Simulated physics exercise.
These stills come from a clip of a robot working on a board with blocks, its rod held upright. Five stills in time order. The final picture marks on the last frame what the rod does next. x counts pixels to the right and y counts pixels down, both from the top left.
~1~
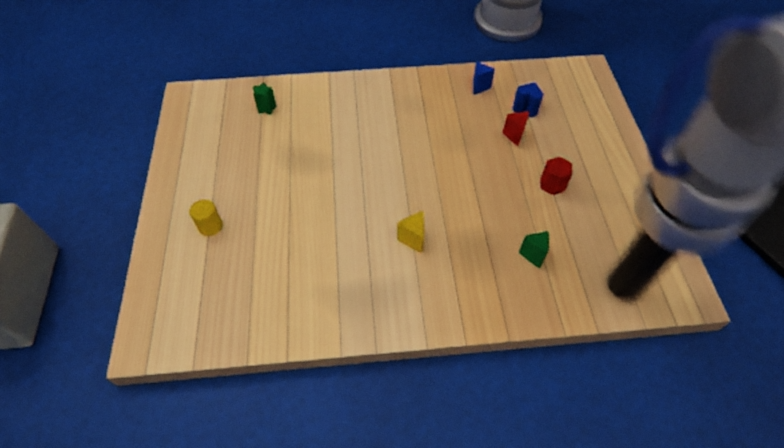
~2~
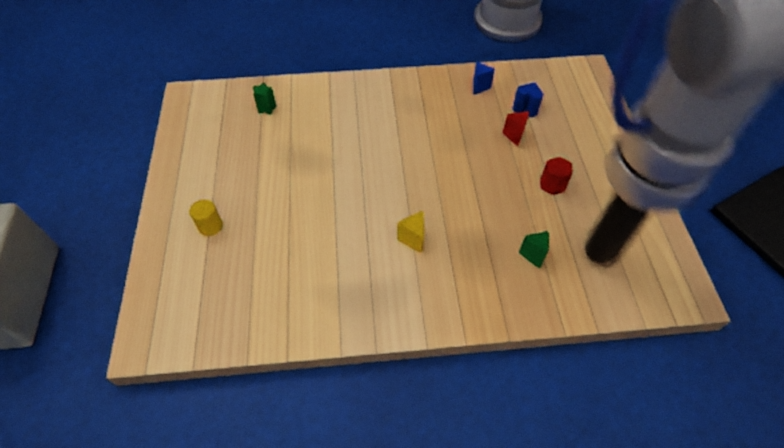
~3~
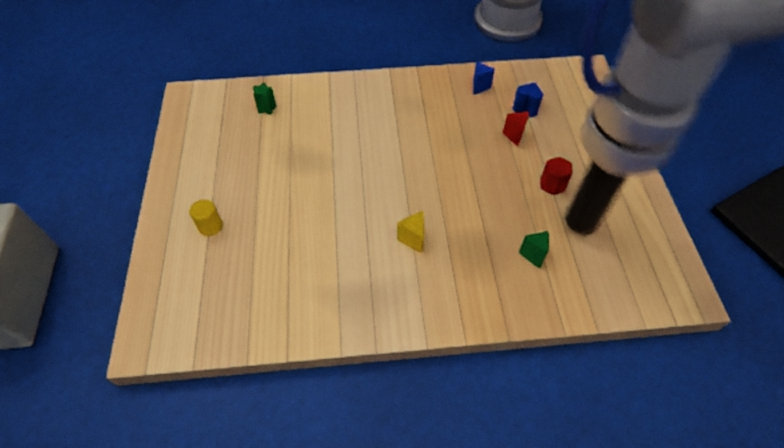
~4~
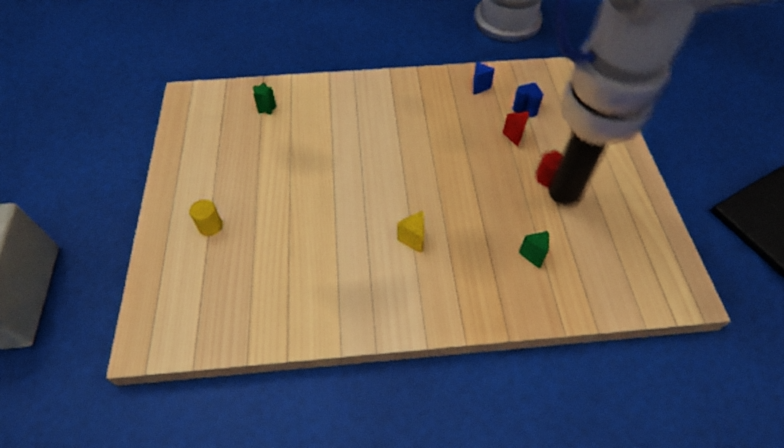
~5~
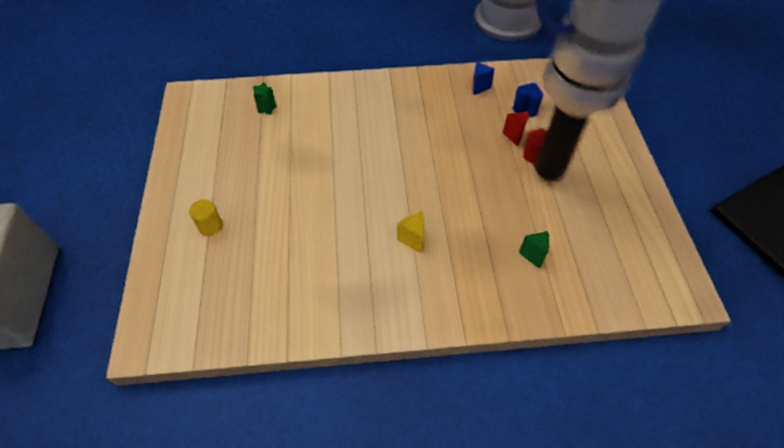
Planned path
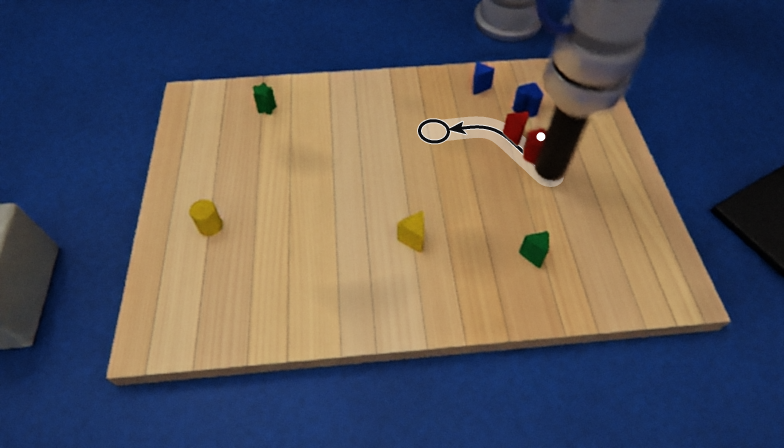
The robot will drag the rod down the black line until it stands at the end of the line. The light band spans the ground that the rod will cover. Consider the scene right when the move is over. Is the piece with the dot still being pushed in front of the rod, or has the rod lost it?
As far as I can tell, the piece with the dot has dropped away to the side or behind.
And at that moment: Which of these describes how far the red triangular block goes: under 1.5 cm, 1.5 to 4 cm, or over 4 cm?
It travels more than 4 cm.
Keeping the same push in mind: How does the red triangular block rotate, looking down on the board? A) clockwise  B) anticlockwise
A (clockwise)
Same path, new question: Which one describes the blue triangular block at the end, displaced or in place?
In the end it has not been moved.
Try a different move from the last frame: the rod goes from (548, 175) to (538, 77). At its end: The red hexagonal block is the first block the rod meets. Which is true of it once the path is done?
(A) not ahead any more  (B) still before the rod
A
Path on the board, from (548, 175) via (516, 145) and (478, 127), ending at (434, 131); the dot is on the red hexagonal block.
The first path, step by step. One third of the way, rod at (517, 139); red triangular block at (500, 97); red hexagonal block at (514, 107), turned 25° clockwise.
Two thirds of the way, rod at (479, 121); red triangular block at (487, 82), turned 25° clockwise; red hexagonal block at (499, 92), turned 40° clockwise.
At the end, rod at (435, 125); blue triangular block in place; red triangular block at (487, 82), turned 25° clockwise; blue heart block in place; red hexagonal block at (499, 92), turned 40° clockwise.
